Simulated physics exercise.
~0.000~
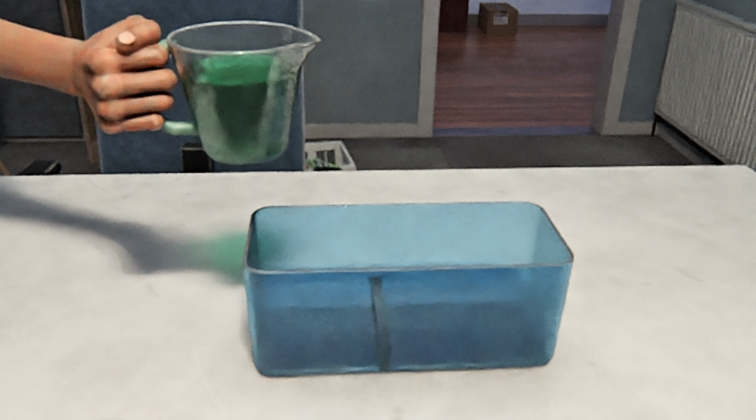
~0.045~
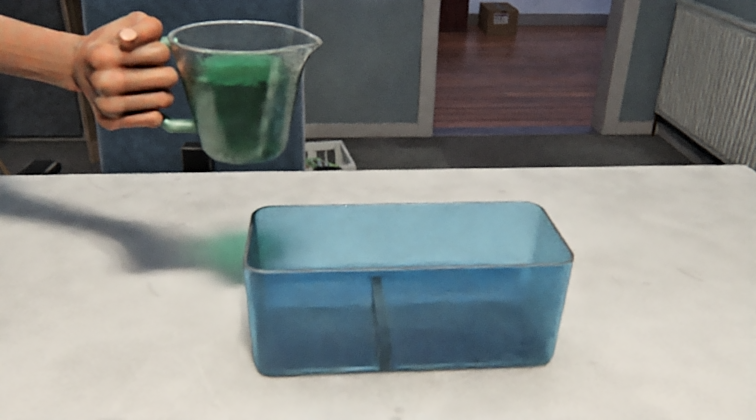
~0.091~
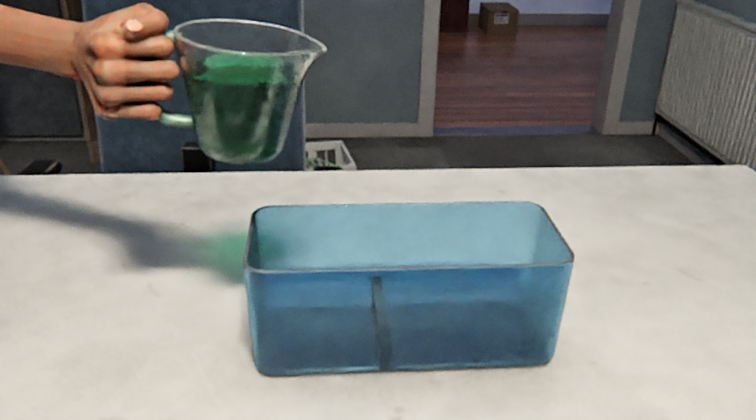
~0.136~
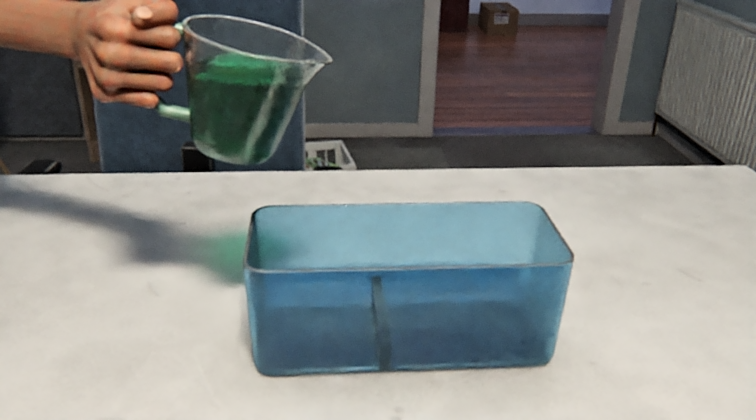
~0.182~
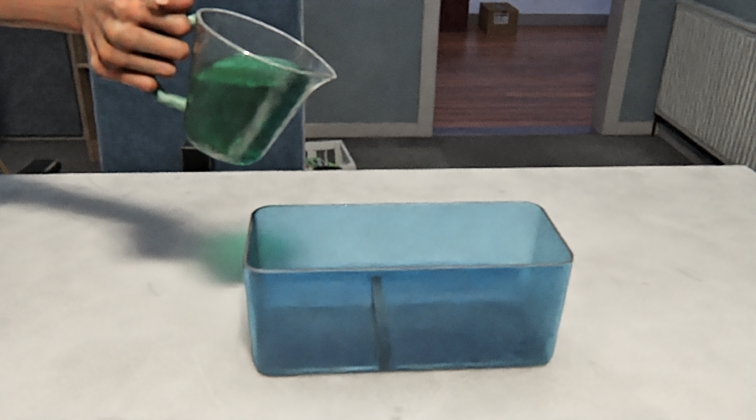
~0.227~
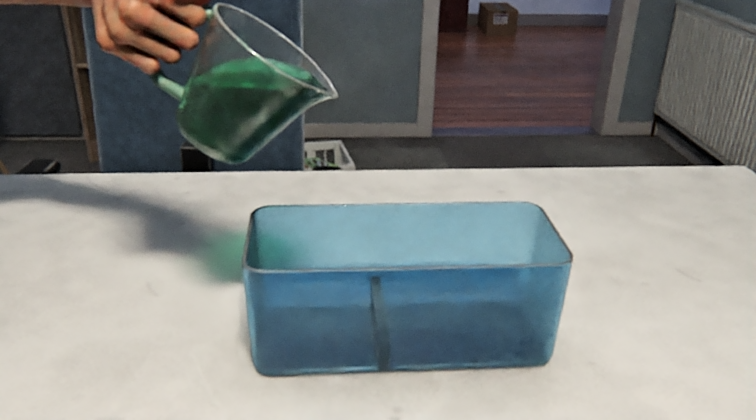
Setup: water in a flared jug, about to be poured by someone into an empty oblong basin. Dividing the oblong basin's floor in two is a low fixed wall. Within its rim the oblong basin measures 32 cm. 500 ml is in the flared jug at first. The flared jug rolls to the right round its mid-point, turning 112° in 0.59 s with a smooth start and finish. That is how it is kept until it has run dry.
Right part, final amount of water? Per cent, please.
32 per cent.
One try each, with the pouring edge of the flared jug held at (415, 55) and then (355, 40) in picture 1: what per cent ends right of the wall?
Respectively 90 and 70 %.
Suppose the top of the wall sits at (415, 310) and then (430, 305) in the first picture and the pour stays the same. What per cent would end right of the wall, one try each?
I'd say 15 percent on the first go, 10 percent on the next.
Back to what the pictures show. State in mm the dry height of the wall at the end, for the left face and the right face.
I'd say some 14 mm on the left and some 28 mm on the right.
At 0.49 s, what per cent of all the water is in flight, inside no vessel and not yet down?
It comes to about 34 percent.
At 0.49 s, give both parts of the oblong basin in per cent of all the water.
Roughly 12 sits left and 14 sits right.
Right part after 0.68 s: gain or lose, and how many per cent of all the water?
Change: Increase, about 6.
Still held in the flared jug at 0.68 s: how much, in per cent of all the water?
Near 2 percent, more or less.
By 0.49 s the tilt is 104° and 38 per cent is still to pour, 13 is left of the wall and 14 right of it.
By 0.68 s the tilt is 112° and 2 per cent is still to pour, 66 is left of the wall and 26 right of it.
By 0.87 s the tilt is 112° and 0 per cent is still to pour, 66 is left of the wall and 30 right of it.
By 1.09 s the tilt is 112° and 0 per cent is still to pour, 65 is left of the wall and 32 right of it.
At rest 65 per cent lies left of the wall, 32 right of it and 3 outside.
